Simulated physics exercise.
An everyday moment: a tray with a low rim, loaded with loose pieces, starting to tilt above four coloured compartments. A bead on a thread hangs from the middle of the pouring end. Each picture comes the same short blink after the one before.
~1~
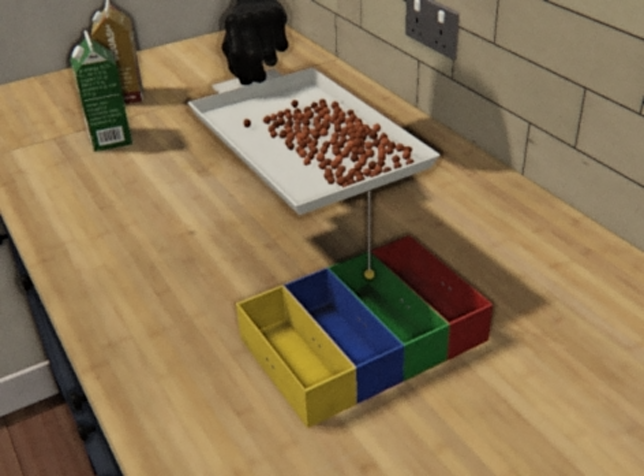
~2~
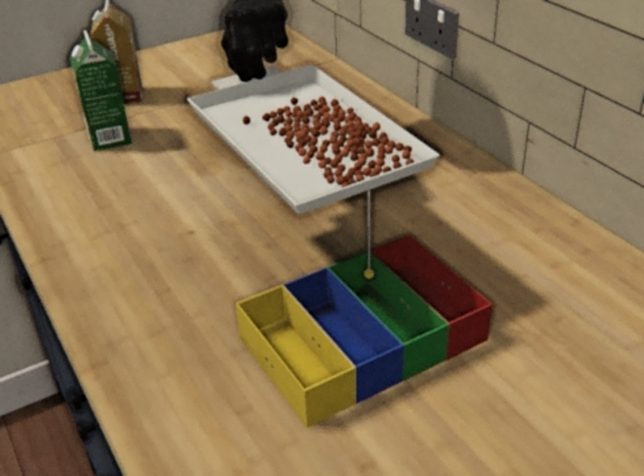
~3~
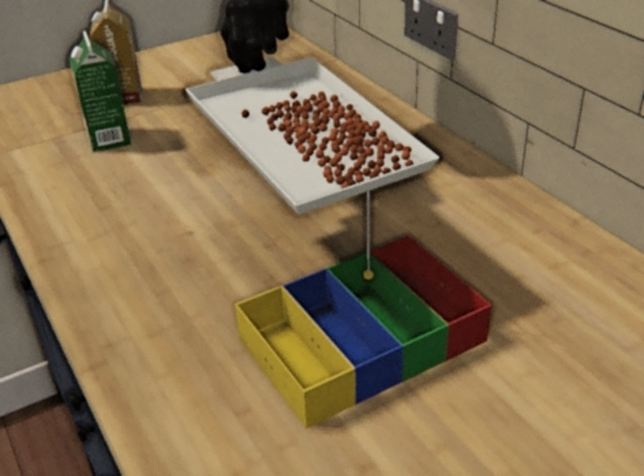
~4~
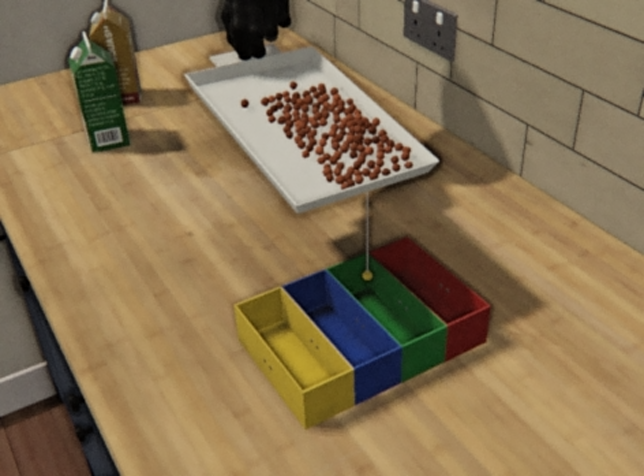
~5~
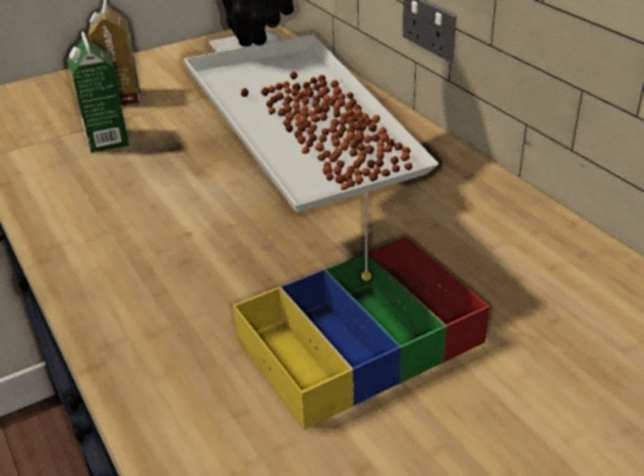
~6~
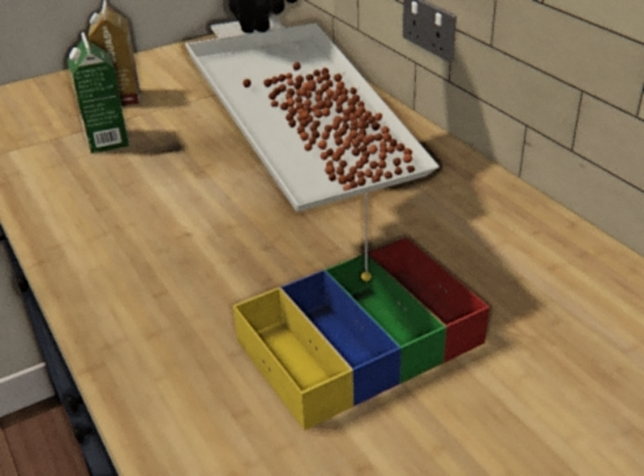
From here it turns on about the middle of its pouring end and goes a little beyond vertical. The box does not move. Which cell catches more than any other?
The red cell gets the most.
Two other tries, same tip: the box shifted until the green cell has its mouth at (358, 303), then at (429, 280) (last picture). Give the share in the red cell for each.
Roughly 40 per cent, and 20 per cent.
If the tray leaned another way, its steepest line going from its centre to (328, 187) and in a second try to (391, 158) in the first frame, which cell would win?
At the first place blue, at the second that red cell.
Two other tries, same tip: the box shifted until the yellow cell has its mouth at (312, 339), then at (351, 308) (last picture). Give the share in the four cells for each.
Roughly 90 per cent, and 100 per cent.
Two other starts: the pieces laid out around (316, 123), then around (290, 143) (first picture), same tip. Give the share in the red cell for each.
About 70 and 60 per cent.
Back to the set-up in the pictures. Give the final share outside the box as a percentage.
Close to 20 per cent.
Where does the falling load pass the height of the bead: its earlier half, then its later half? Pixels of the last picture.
First near (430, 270), later near (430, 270).
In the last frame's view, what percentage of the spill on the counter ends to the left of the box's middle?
Close to 0 per cent.
Soon, tray tipped steeply; nearly all on the tray; a stray few in the red cell; a stray few falling or outside the box.
A while on, tray tipped right over; a small part on the tray; about a third in the red cell; about a quarter in the green cell; about a third falling or outside the box.
Towards the end, tray tipped past a quarter turn; about two thirds in the red cell; about a quarter in the green cell; a stray few in the blue cell; about a quarter falling or outside the box.
Finally, tray tipped past a quarter turn; about two thirds in the red cell; about a quarter in the green cell; a stray few in the blue cell; none in the yellow cell; about a quarter outside the box.
